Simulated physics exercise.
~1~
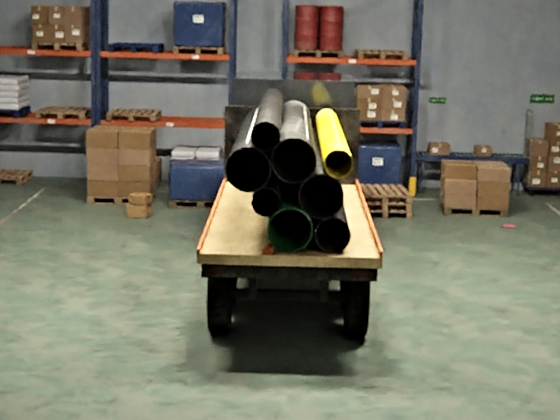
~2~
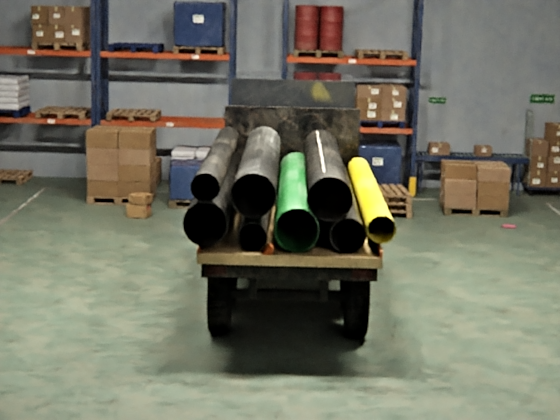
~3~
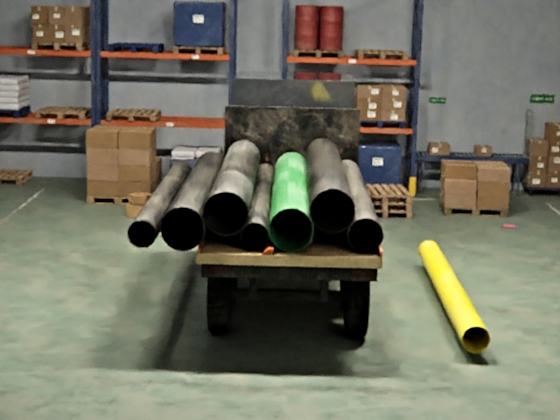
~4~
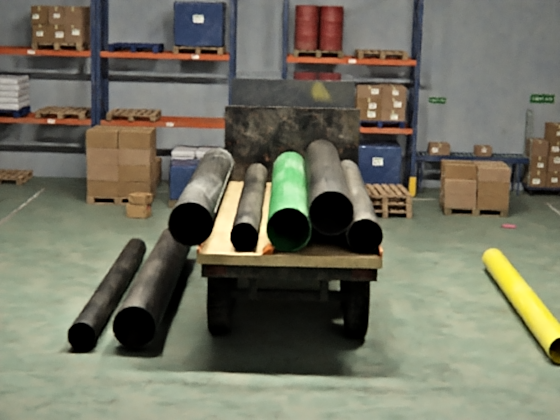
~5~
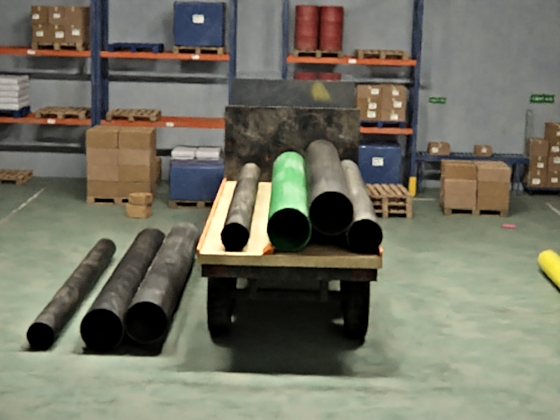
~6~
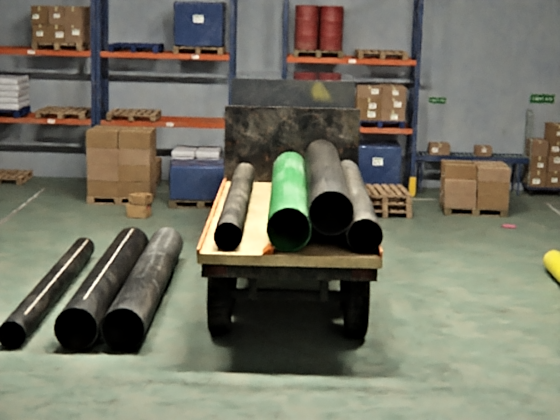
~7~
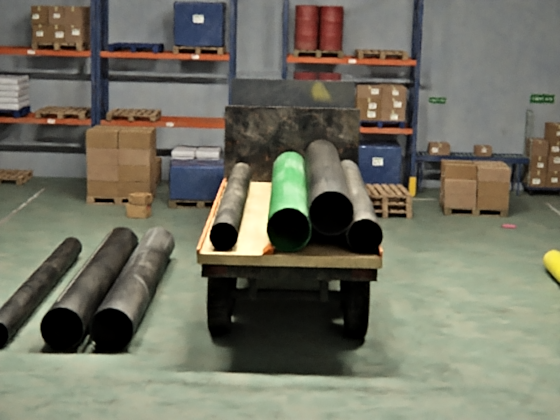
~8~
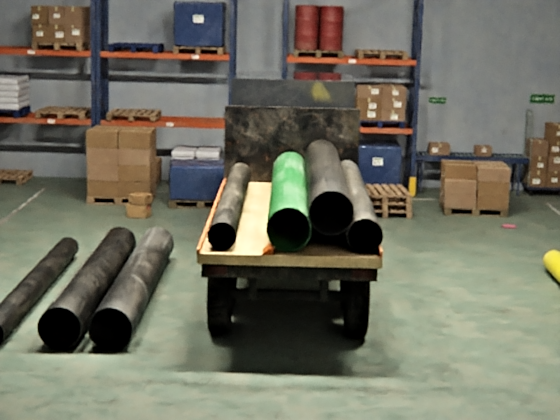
To begin with, a pile of plastic pipes, mostly black with one yellow and one green, sits stacked on the back of a flatbed lorry in a warehouse. The stack collapses and spreads across the deck, carrying the yellow pipe to the right edge. It drops off and rolls away to the right across the floor, while black pipes crowd toward the left side. Two black pipes fall off the left, and a third follows. The fallen pipes roll outward a little and settle, leaving the green pipe and three black ones resting on the deck.
